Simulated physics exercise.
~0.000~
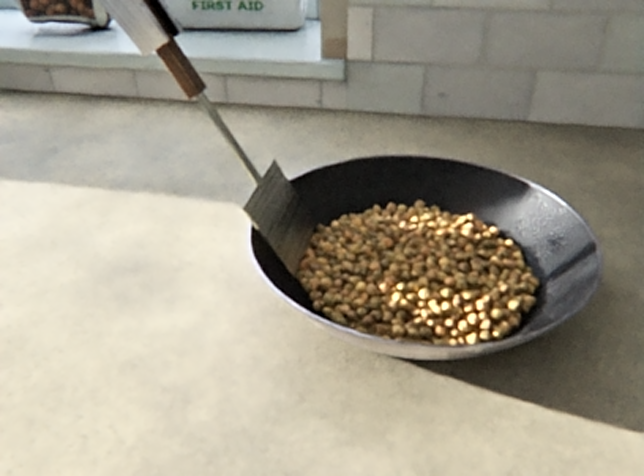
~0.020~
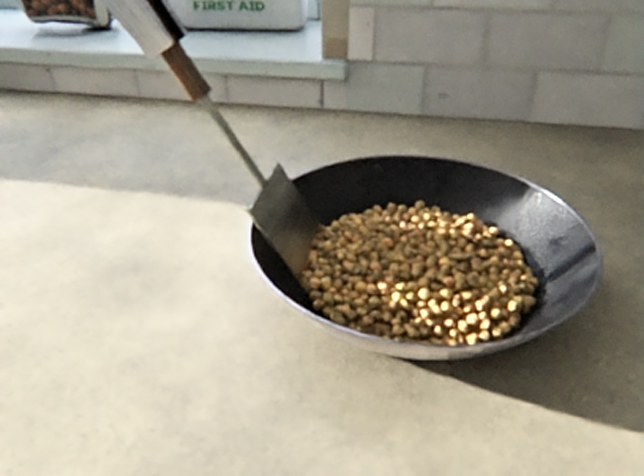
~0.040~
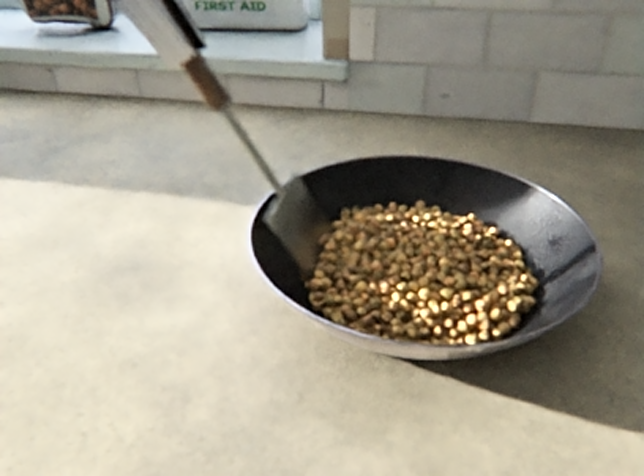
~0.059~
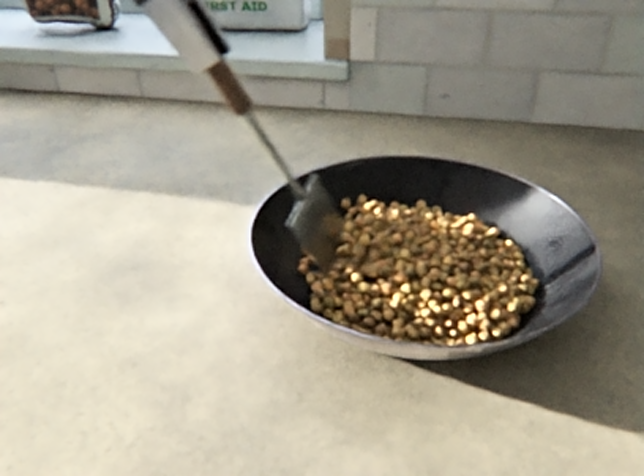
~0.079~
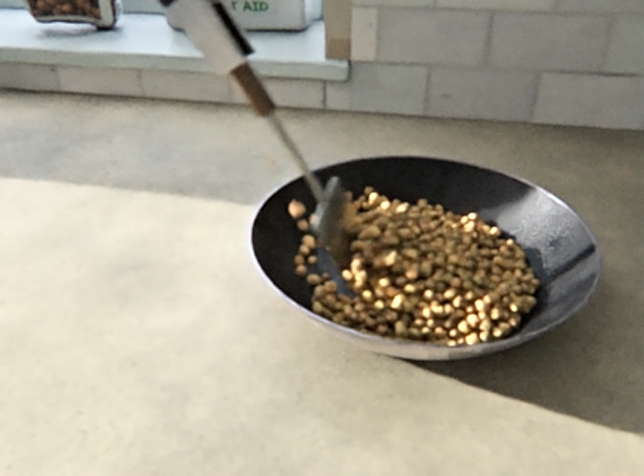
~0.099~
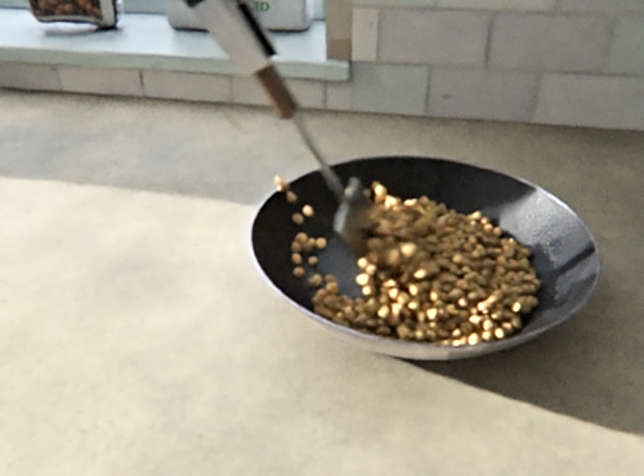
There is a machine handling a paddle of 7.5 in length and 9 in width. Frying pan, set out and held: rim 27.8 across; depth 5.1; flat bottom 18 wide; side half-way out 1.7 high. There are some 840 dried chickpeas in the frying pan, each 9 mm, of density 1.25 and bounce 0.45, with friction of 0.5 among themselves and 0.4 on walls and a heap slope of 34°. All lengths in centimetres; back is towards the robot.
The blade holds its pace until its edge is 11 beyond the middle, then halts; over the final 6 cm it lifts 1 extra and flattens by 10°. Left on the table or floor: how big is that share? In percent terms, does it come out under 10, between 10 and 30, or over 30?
It comes out over 30 %.
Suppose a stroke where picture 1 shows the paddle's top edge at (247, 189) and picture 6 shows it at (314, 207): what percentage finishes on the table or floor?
I'd put it at roughly 35 per cent.
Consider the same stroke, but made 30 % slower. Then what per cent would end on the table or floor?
35 per cent, about.
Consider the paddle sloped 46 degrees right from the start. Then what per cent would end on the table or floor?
Then roughly 35 percent.
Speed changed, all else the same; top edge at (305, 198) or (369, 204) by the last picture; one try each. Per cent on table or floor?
Close to 25 per cent in the first try and close to 40 per cent in the second.
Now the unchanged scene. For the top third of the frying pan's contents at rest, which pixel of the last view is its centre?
Somewhere near (467, 251) in the last picture.
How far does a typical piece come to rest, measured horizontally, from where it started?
I'd guess close to 5 centimetres.
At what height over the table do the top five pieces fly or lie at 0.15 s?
About 10 cm.
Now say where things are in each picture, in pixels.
Paddle top edge at (259, 181), sloping 59°; upper third of the load around (413, 259), from x 300 to 535, top at y 205; 835 in the frying pan, in the first frame.
Paddle top edge at (263, 184), sloping 59°; upper third of the load around (413, 259), from x 300 to 535, top at y 205, in the second frame.
Paddle top edge at (281, 193), sloping 59°; upper third of the load around (405, 257), from x 305 to 535, top at y 205, in the third frame.
Paddle top edge at (303, 198), sloping 59°; upper third of the load around (399, 253), from x 305 to 535, top at y 200, in the fourth frame.
Paddle top edge at (324, 200), sloping 59°; upper third of the load around (401, 249), from x 275 to 535, top at y 165; 834 in the frying pan, 1 on the blade or in flight, in the fifth frame.
Paddle top edge at (346, 202), sloping 59°; upper third of the load around (409, 246), from x 230 to 535, top at y 120; 834 in the frying pan, 1 on the blade or in flight, in the sixth frame.
After 0.15 s, sloping 59°, highest piece 19 above the table; 833 in the frying pan, 2 on the blade or in flight.
After 0.20 s, sloping 56°, highest piece 24 above the table; 832 in the frying pan, 3 on the blade or in flight.
After 0.42 s, sloping 49°, highest piece 19 above the table; 511 in the frying pan, 104 on the table or floor, 220 on the blade or in flight.
After 1.47 s, sloping 49°, highest piece 3 above the table; 511 in the frying pan, 324 on the table or floor.
At rest, 511 in the frying pan, 324 on the table or floor. That is 39 % on the table or floor.
